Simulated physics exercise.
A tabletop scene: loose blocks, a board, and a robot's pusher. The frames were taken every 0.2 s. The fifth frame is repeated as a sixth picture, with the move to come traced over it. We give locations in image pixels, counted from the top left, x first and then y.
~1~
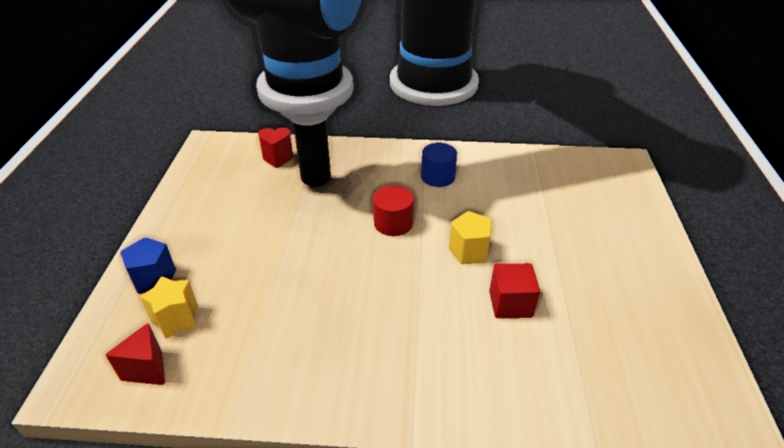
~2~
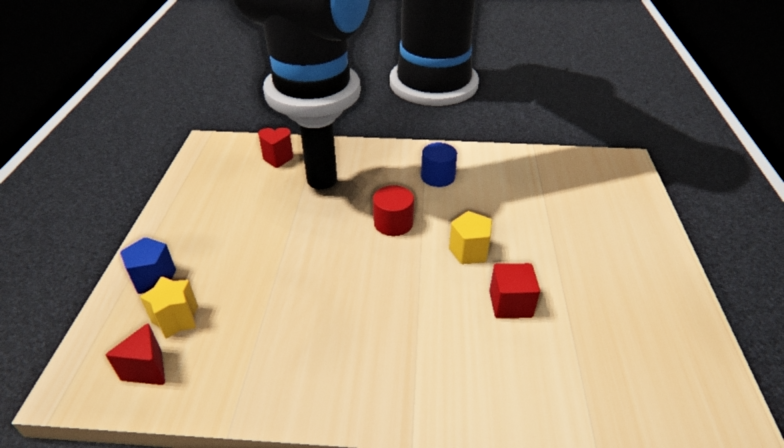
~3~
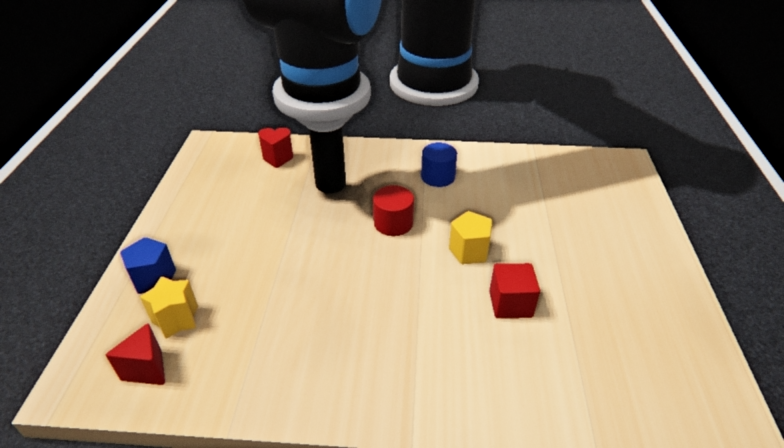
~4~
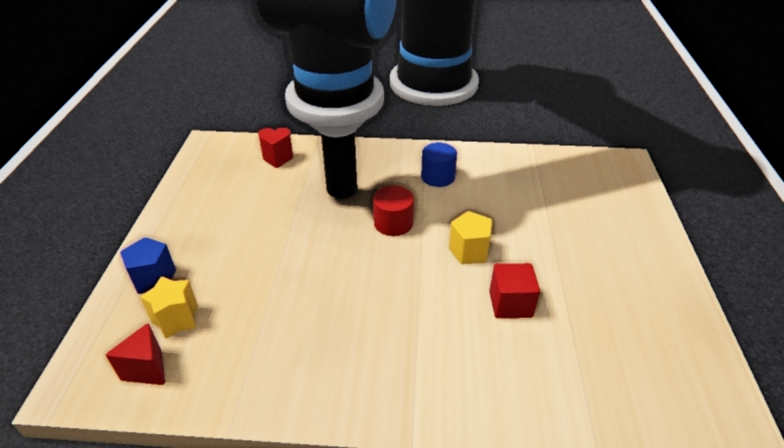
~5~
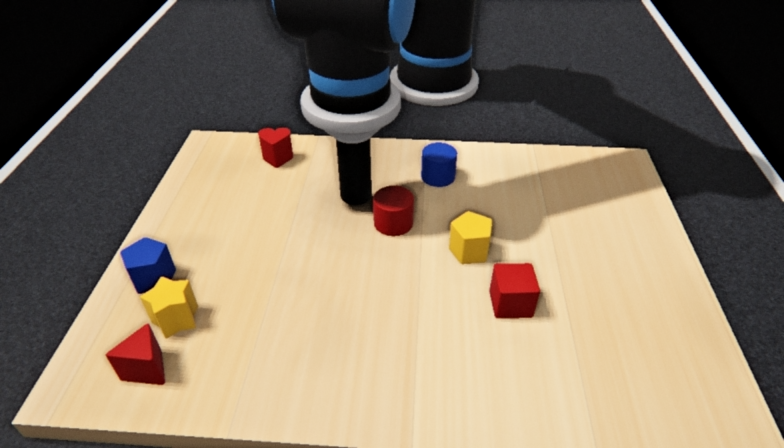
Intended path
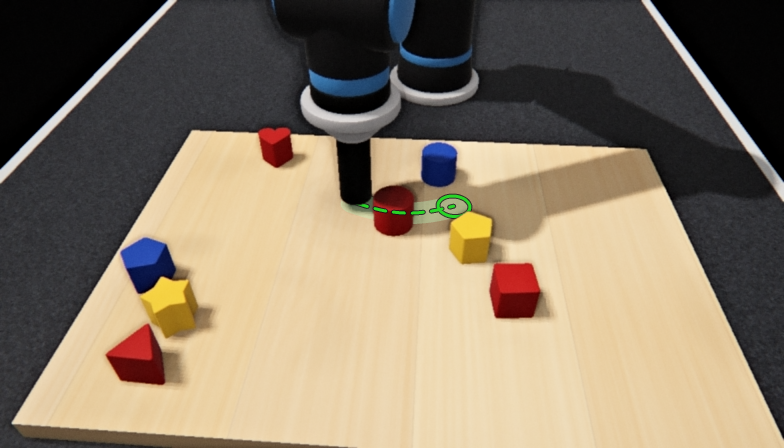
At the start, a black robot pusher stands near the back of a wooden board, between a red heart block and a red disc, with other colored blocks scattered around. The pusher slides a short way right and slightly forward, closing in beside the red disc, while the blocks stay still.
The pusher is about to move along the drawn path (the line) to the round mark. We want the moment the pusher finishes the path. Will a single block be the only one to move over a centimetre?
Yes
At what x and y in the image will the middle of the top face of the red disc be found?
Located at (427, 211).
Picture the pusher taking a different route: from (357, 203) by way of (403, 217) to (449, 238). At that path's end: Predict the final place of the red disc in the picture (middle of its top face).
When the path ends, it will be at (440, 237).
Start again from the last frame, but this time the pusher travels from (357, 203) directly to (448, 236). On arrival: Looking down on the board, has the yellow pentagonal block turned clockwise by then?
In short: No.
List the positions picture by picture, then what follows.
Lower end of the pusher (316, 178), tops of blocks, red disc (394, 197), blue disc (440, 151), in the first frame.
Pusher (322, 180), blocks as before, in the second frame.
Pusher (331, 184), blocks as before, in the third frame.
Pusher (342, 189), blocks as before, in the fourth frame.
Pusher (356, 196), red disc (394, 197), blue disc (440, 151), in the fifth frame.
The drawn path runs from (357, 203) by way of (388, 211) and (422, 212) to (454, 206).
On the path given first. One third of the way, pusher (389, 204); red disc (411, 205).
Two thirds of the way, pusher (424, 205); red disc (427, 211).
At the end, pusher (455, 198); red disc (427, 211); blue disc not moved.
